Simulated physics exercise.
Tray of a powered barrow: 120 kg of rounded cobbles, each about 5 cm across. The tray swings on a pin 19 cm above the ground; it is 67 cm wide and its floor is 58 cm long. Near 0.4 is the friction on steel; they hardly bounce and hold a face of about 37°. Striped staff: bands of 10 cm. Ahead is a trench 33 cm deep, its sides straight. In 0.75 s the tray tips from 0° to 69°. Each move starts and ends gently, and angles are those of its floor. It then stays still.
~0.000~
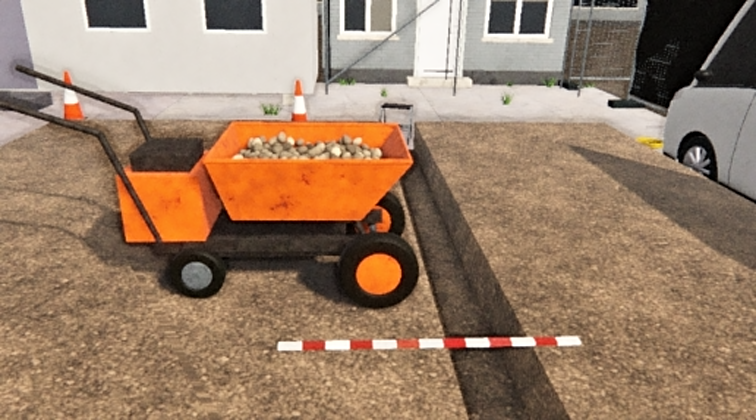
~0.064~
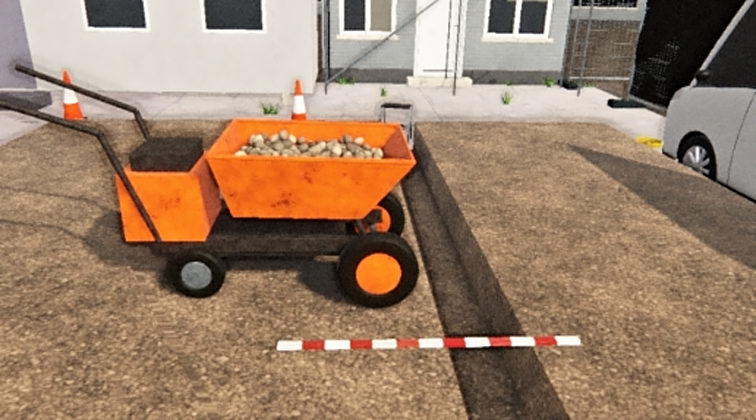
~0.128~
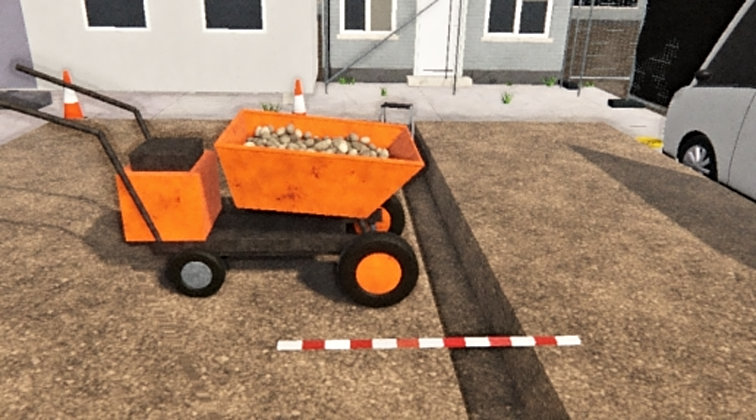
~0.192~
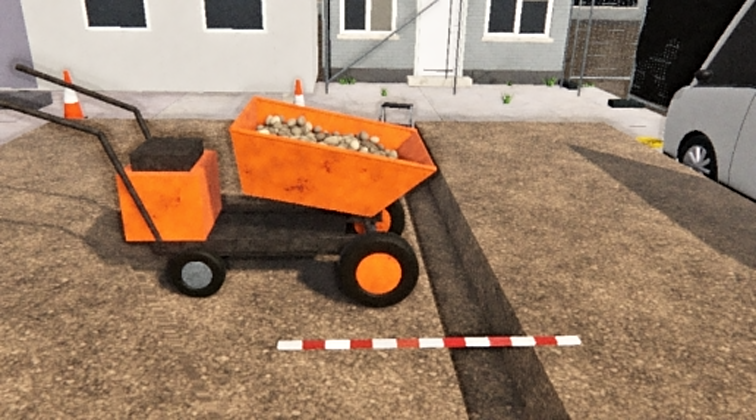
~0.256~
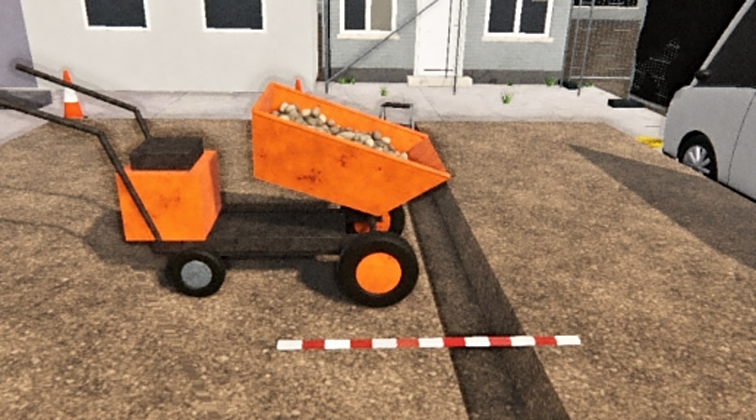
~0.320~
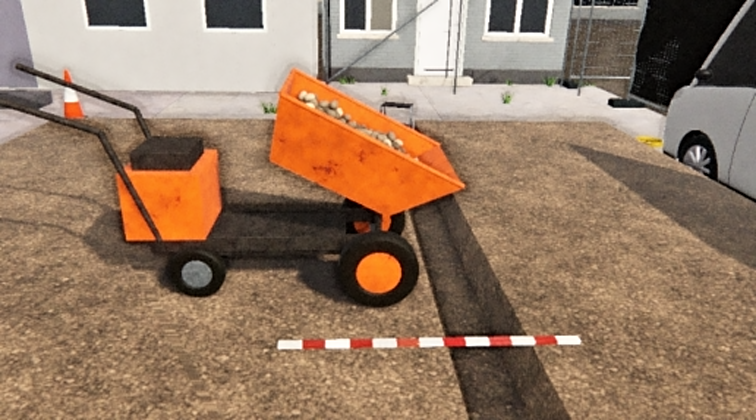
In the video, an orange powered barrow stands beside a narrow trench and a red-and-white striped staff, its tray full of rounded stones. The tray starts level, then swings steadily upward at its left end while its right lip lowers over the trench.
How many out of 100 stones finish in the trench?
About 24 of them.
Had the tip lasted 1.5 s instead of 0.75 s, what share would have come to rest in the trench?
I'd put it at some 40 in a hundred.
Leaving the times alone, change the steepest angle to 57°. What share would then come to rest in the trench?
Around 15 per cent would finish in the trench.
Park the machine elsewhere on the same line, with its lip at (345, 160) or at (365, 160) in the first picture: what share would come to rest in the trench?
Roughly 80 in a hundred from the first, 60 in a hundred from the second.
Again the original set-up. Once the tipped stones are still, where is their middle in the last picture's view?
Around (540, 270).
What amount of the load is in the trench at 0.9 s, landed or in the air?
Some 0 per cent.
After 0.6 s the floor is at 58°; 100 % in the tray; the foremost stones are at (465, 205).
After 0.9 s the floor is at 69°; 77 % in the tray, 2 % in the trench, 21 % past the trench; the foremost stones are at (551, 268).
After 1.2 s the floor is at 69°; 24 % in the tray, 3 % in the trench, 73 % past the trench; the foremost stones are at (674, 274).
After 3.2 s the floor is at 69°; 0 % in the tray, 24 % in the trench, 76 % past the trench; the foremost stones are past the picture's edge.
